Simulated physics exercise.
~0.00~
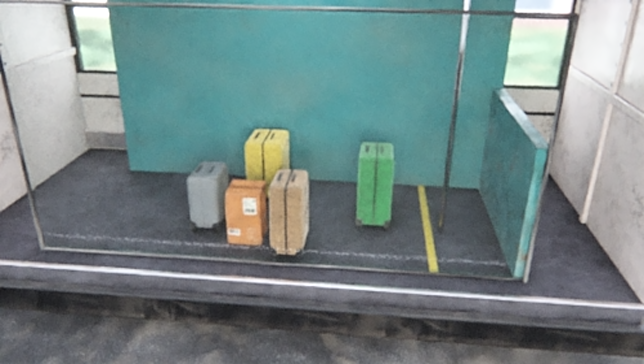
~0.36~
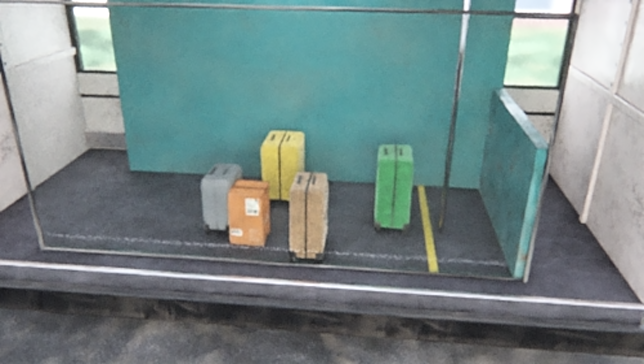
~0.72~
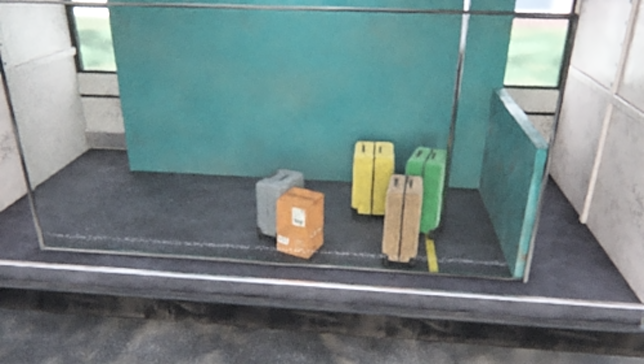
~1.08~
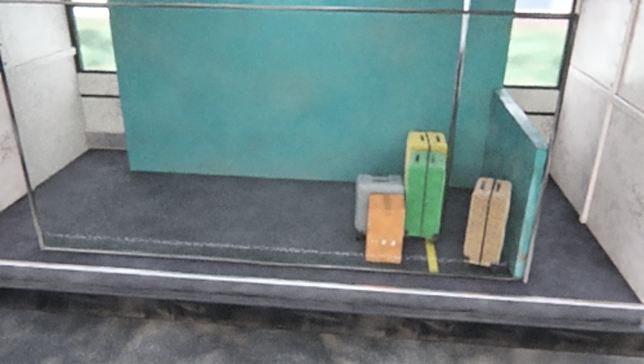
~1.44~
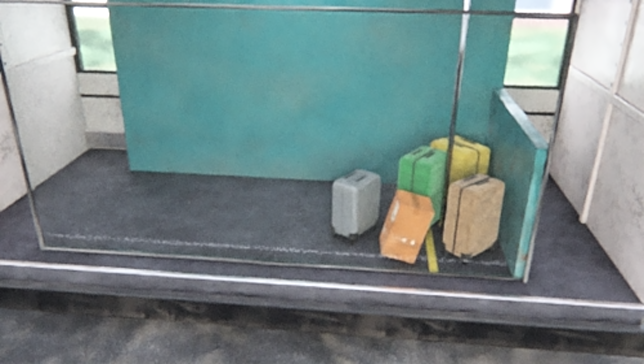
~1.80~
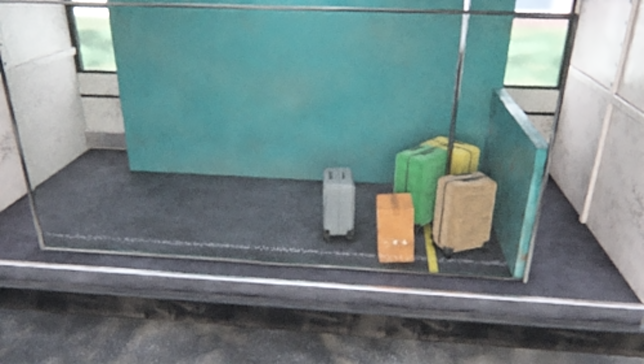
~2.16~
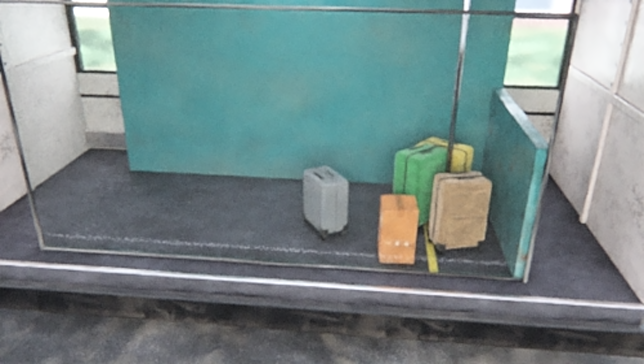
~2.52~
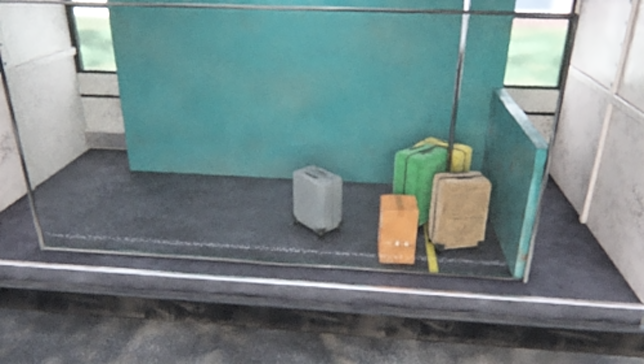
Five pieces of luggage slide rightward across the dark floor of a rail car bay, seen from outside, slightly above, by a fixed camera. Grey, yellow, orange and brown pieces start clustered left of centre, with a green case nearer a yellow floor line, a pole and a low teal wall. The wheeled cases roll right, and the orange pack soon follows. They bunch around the line, the brown case nearing the wall before edging back. The orange pack tips, then stands upright again as the grey case drifts left. Finally, brown and yellow rest past the line, with green, orange and grey short of it.
